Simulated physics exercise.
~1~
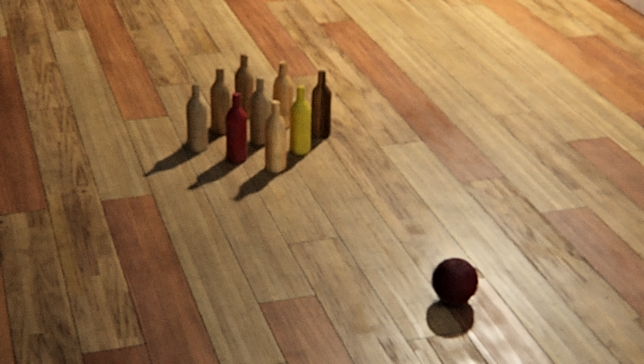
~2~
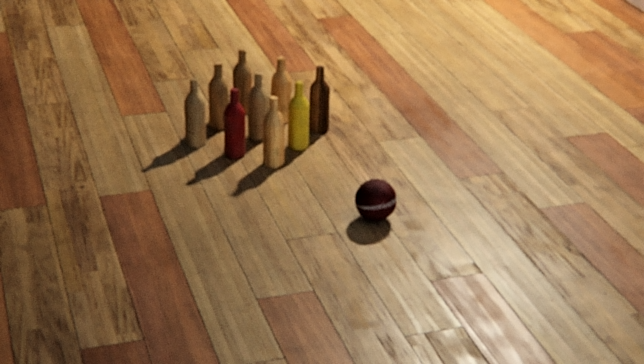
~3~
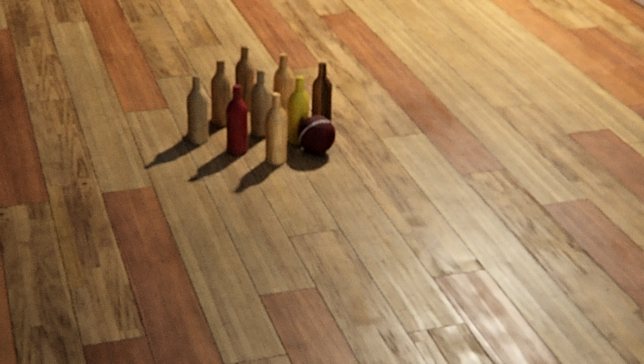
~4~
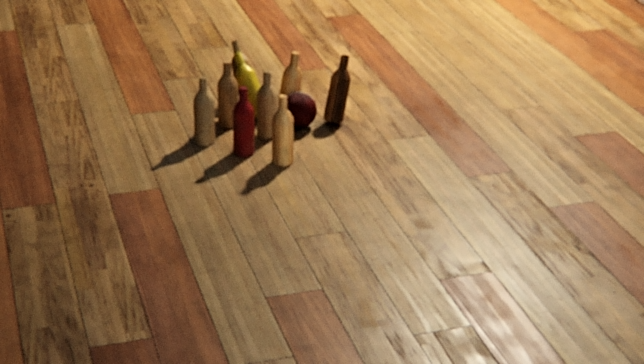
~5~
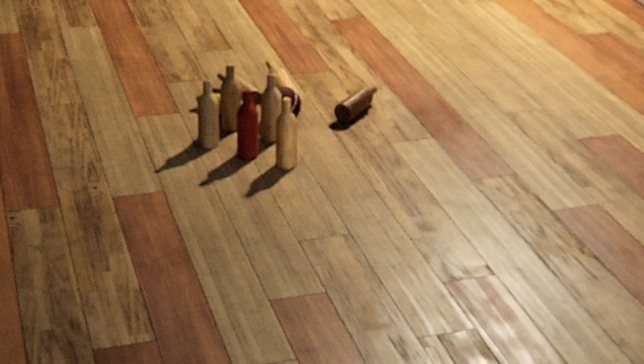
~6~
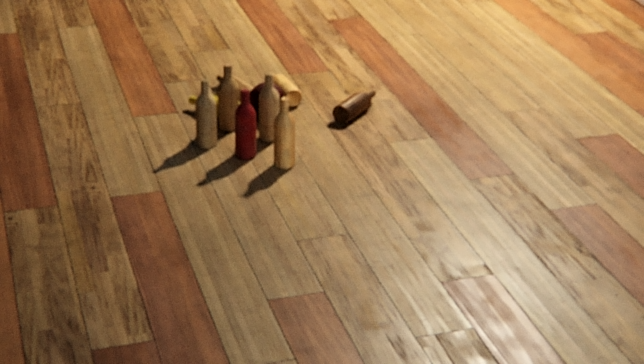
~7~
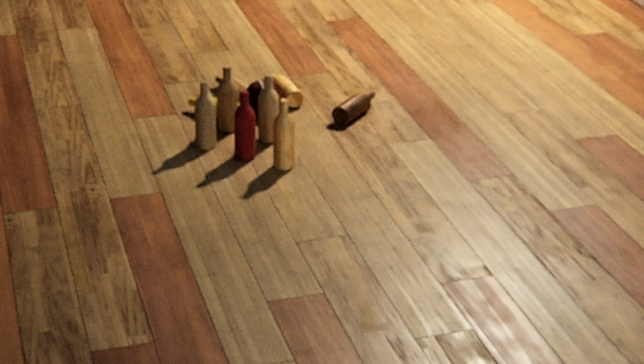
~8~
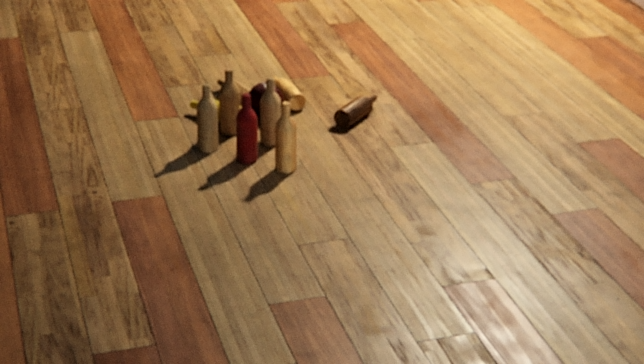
Bottle-shaped wooden skittles stand in a tight cluster on a patchwork plank floor, seen from above at an angle by a gently swaying camera. Most are pale tan, with a red one near the front, a yellow one to the right and a dark brown one at the right edge. A dark maroon ball rolls in from the lower right, heading up and left. It strikes the yellow skittle, which tips back, then pushes deeper into the group. The brown skittle topples to the right, and others fall behind. The ball stops among them, with four skittles down and the red one still upright.
